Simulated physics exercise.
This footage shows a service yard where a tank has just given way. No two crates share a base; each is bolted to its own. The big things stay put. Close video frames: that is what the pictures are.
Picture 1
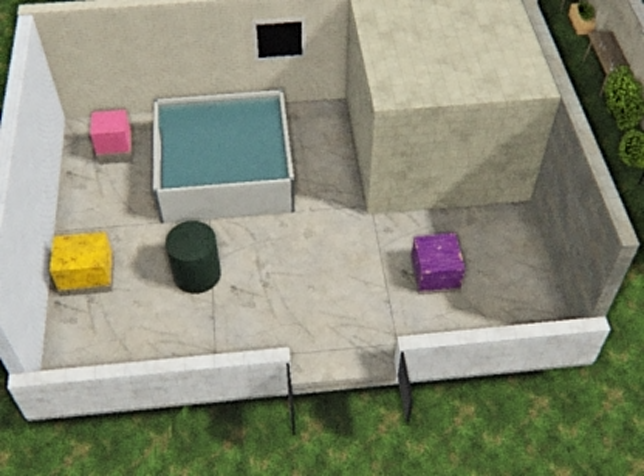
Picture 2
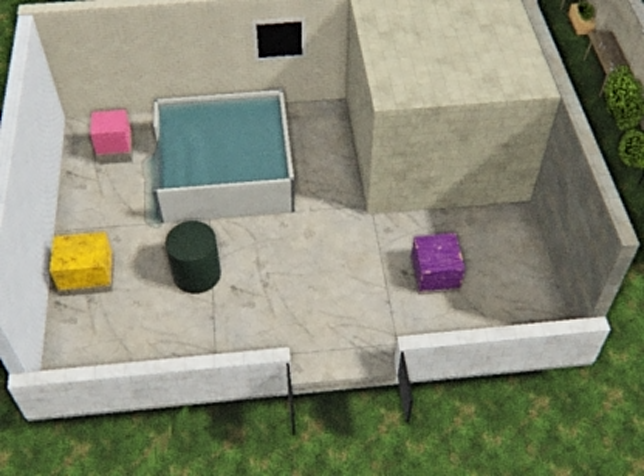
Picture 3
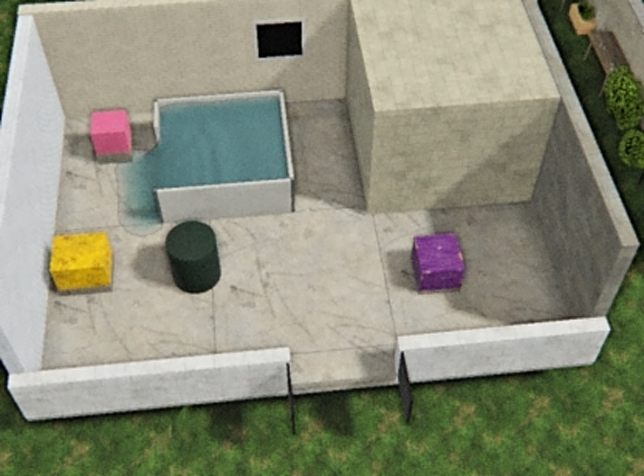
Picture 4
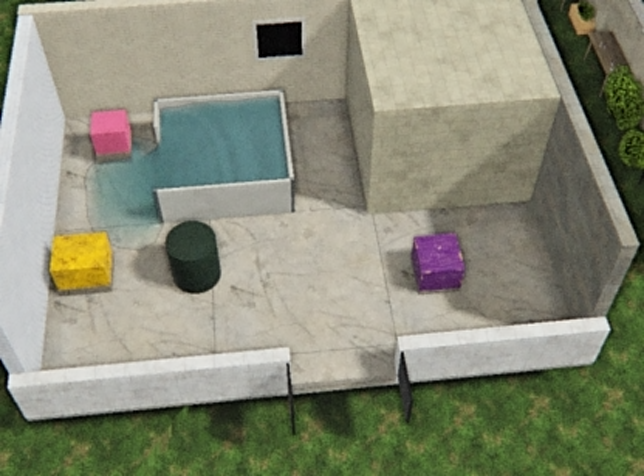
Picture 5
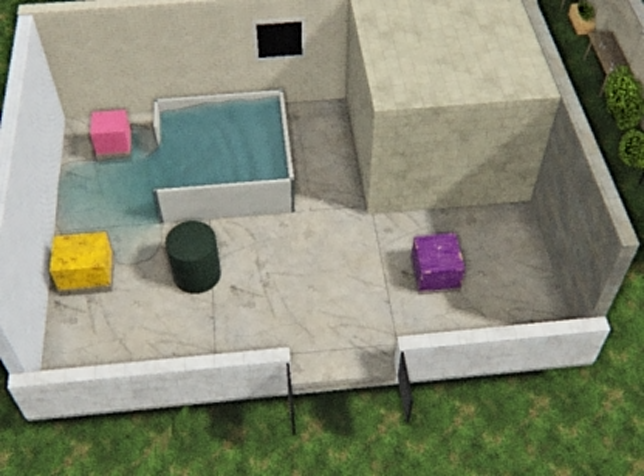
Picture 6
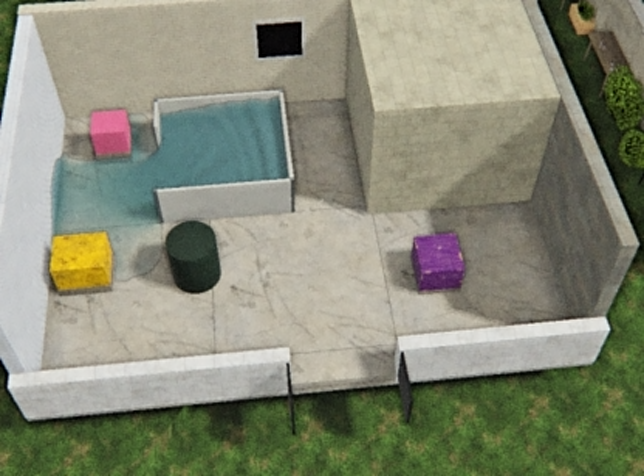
Teal water pours from the tank's left side and spreads across the paved yard between crates.
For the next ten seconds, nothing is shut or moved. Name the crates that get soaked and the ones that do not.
The pink crate gets soaked; the purple crate gets soaked; the yellow crate gets soaked.
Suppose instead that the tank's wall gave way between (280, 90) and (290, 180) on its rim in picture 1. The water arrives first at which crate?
My pick is the crate marked purple.
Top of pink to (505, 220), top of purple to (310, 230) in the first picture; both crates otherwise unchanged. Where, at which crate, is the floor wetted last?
The crate marked pink.
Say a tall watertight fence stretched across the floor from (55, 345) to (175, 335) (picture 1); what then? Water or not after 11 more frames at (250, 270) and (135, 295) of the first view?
One after the other: No water, under water.
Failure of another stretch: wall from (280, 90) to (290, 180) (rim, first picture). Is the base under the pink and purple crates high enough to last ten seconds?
Pink crate: Untouched; purple crate: Overtopped.
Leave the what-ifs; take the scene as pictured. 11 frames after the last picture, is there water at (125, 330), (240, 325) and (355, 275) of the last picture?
First spot swamped, second spot clear, third spot clear.
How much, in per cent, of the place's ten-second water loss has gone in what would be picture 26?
Around 0 percent.
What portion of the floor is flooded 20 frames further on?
Roughly 50 %.
A moment on, water covers 20 % of the floor; the pink crate water round its plinth, the purple crate not reached, the yellow crate water round its plinth.
Next, water covers 30 % of the floor; the pink crate water round its plinth, the purple crate not reached, the yellow crate water round its plinth.
Then, water covers 50 % of the floor; the pink crate water round its plinth, the purple crate not reached, the yellow crate water round its plinth.
Later, water covers 90 % of the floor; the pink crate water round its plinth, the purple crate water round its plinth, the yellow crate water round its plinth.
In the end, water covers 100 % of the floor; the pink crate was topped, the purple crate was topped, the yellow crate was topped.
